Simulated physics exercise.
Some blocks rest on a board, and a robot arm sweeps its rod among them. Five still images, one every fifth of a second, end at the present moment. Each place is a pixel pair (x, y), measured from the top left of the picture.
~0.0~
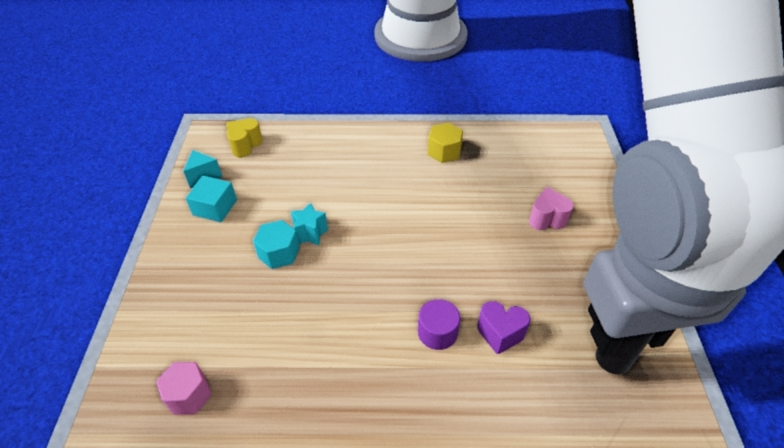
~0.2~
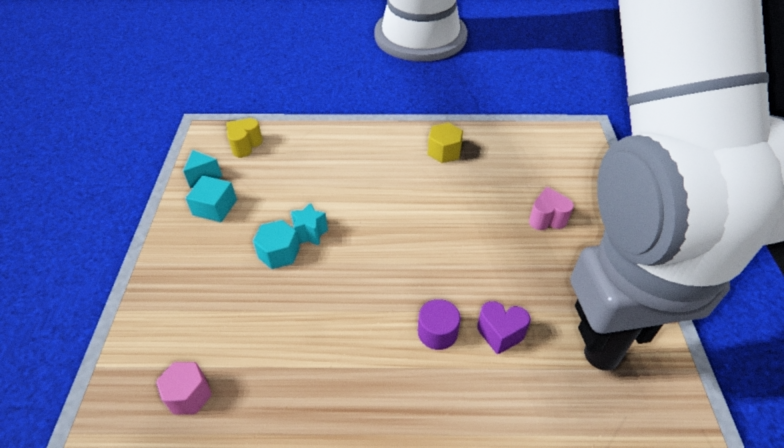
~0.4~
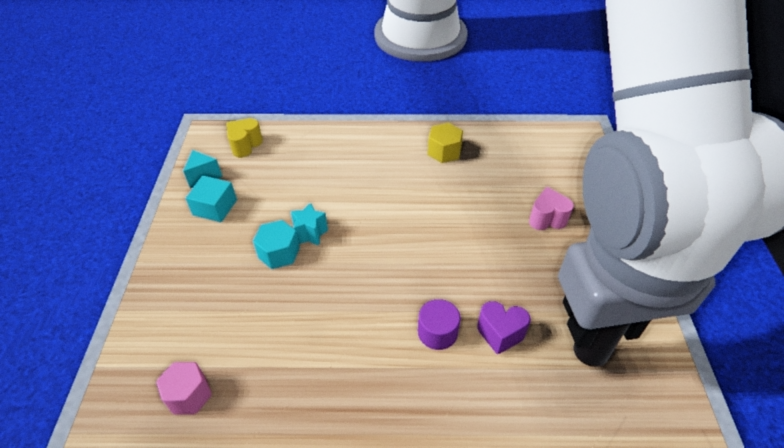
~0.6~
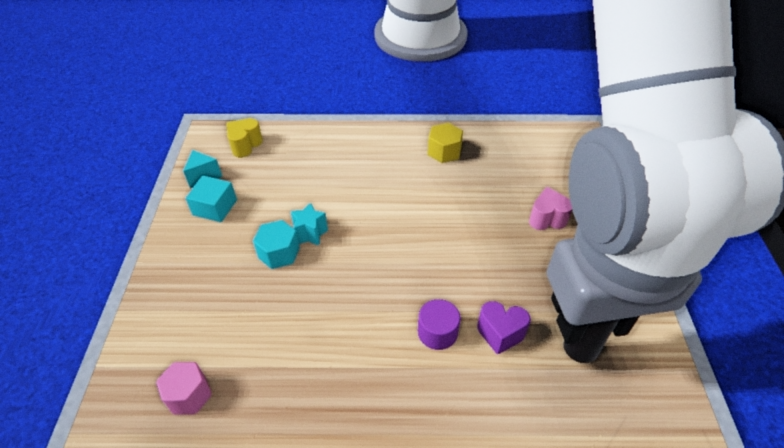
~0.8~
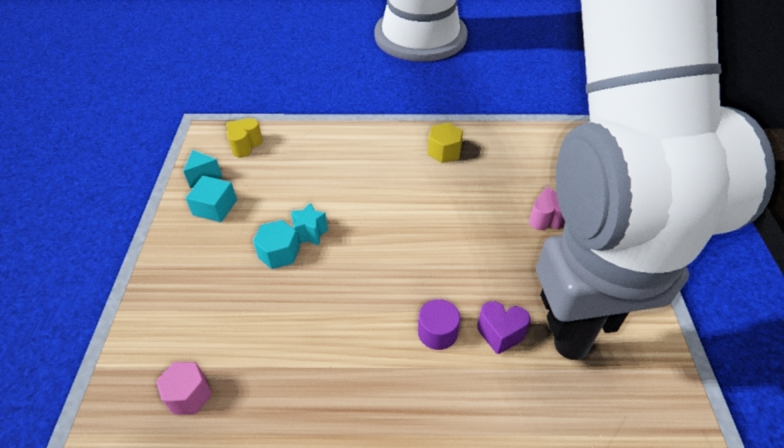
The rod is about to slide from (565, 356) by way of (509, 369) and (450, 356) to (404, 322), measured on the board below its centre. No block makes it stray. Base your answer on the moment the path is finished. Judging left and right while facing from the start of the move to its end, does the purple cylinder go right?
Going by the path, yes.
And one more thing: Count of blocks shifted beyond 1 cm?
Only one of them.
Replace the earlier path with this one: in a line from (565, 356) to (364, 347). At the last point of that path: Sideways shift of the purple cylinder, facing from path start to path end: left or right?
The purple cylinder goes right.
On the path given first. One third of the way, rod at (512, 358); nothing pushed yet.
Two thirds of the way, rod at (451, 345); purple cylinder at (433, 310).
At the end, rod at (404, 311); purple cylinder at (408, 276); purple heart-shaped block in place.
